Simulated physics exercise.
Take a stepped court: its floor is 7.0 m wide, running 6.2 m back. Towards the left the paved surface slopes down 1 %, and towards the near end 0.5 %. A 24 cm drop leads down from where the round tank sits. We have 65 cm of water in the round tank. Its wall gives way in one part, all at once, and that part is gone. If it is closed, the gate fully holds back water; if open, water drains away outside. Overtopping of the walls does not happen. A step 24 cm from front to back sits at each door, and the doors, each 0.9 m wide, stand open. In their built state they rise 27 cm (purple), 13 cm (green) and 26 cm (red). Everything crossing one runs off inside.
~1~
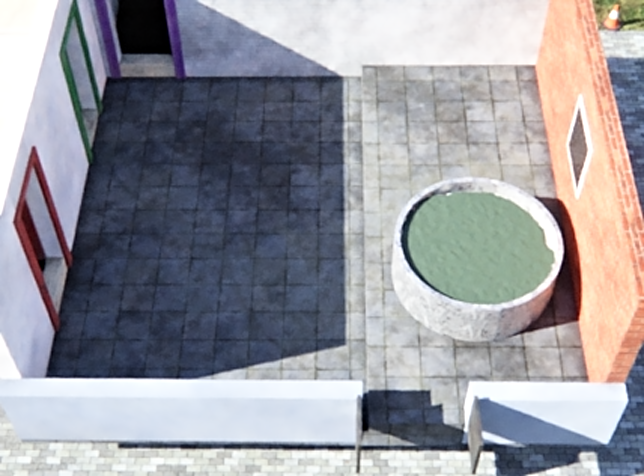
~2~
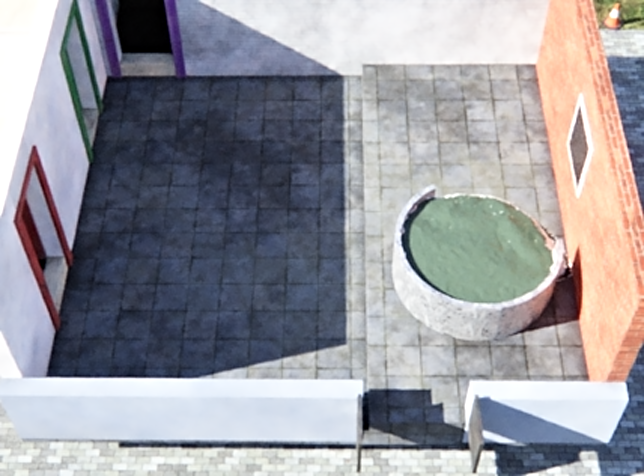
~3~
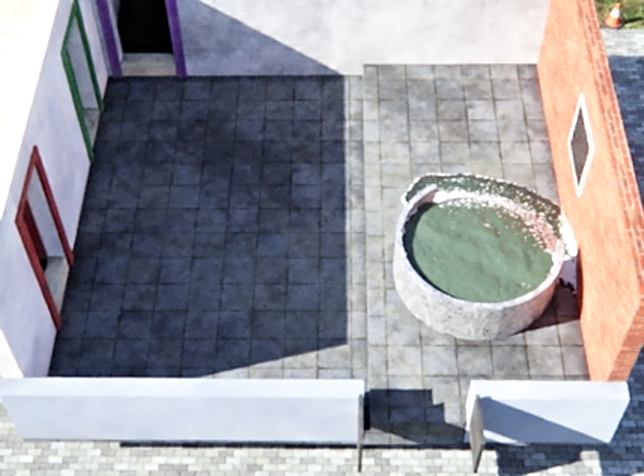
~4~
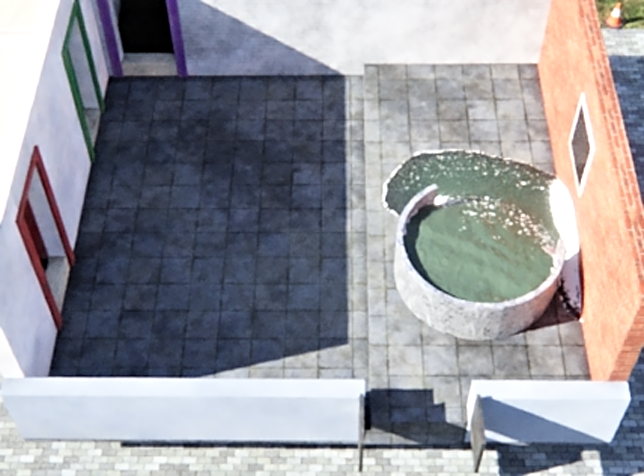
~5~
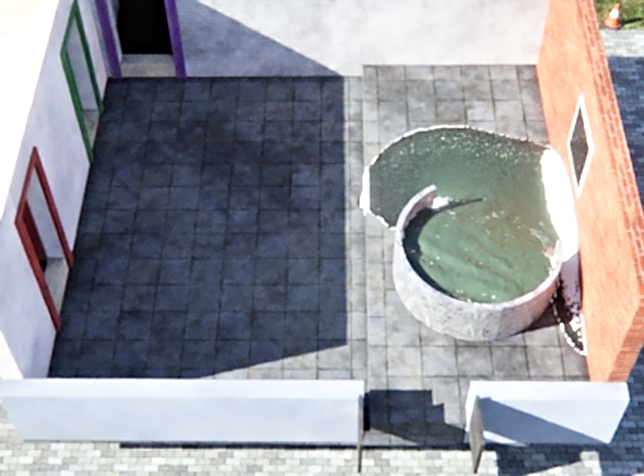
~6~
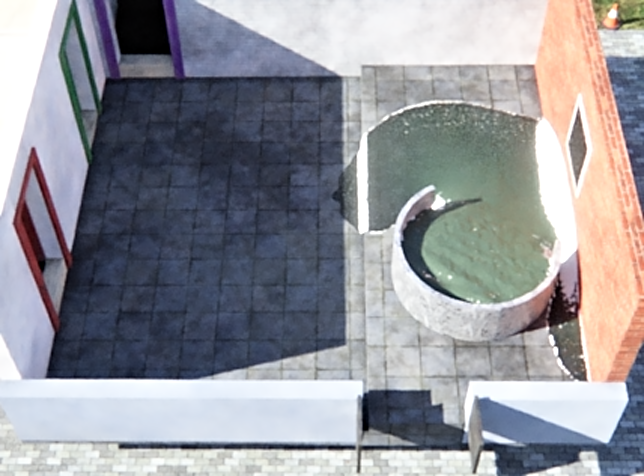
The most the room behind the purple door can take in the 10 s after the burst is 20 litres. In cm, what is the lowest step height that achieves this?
About 10.5 cm.
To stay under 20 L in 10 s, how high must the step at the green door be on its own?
Green would need about 17 cm on its own.
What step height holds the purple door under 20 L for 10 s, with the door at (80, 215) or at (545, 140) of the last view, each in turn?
Around 8.5 and 12.5 cm respectively.
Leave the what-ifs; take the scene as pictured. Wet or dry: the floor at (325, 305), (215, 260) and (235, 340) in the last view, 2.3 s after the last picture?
In that order: Not reached, not reached, not reached.
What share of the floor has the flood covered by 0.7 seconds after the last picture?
Close to 25 per cent is wet.
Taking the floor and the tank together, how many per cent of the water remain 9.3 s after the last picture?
Close to 96 in a hundred.
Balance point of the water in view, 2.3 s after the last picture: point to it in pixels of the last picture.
The water's centre is at about (443, 158).
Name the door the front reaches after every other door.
Last of all, the red one.
Then, 0.7 s after the last picture water covers 25 % of the floor, deepest (42 cm) near (482, 67); it has not reached the purple door.
Then, 2.3 s after the last picture water covers 35 % of the floor, deepest (28 cm) near (515, 67); it has not reached the purple door.
Then, 9.3 s after the last picture water covers 90 % of the floor, deepest (16 cm) near (40, 414); 8 cm at the purple door, 0 litres in over its 27 cm step.
At the purple door as built, the water peaked near 13 cm, 6.3 s after the last picture.
Run again over the same 10 s with other heights there, 36 litres in over 8.5 cm, 14 litres over 11.5 cm. The limit of 20 litres is kept from about 10.5 cm up.
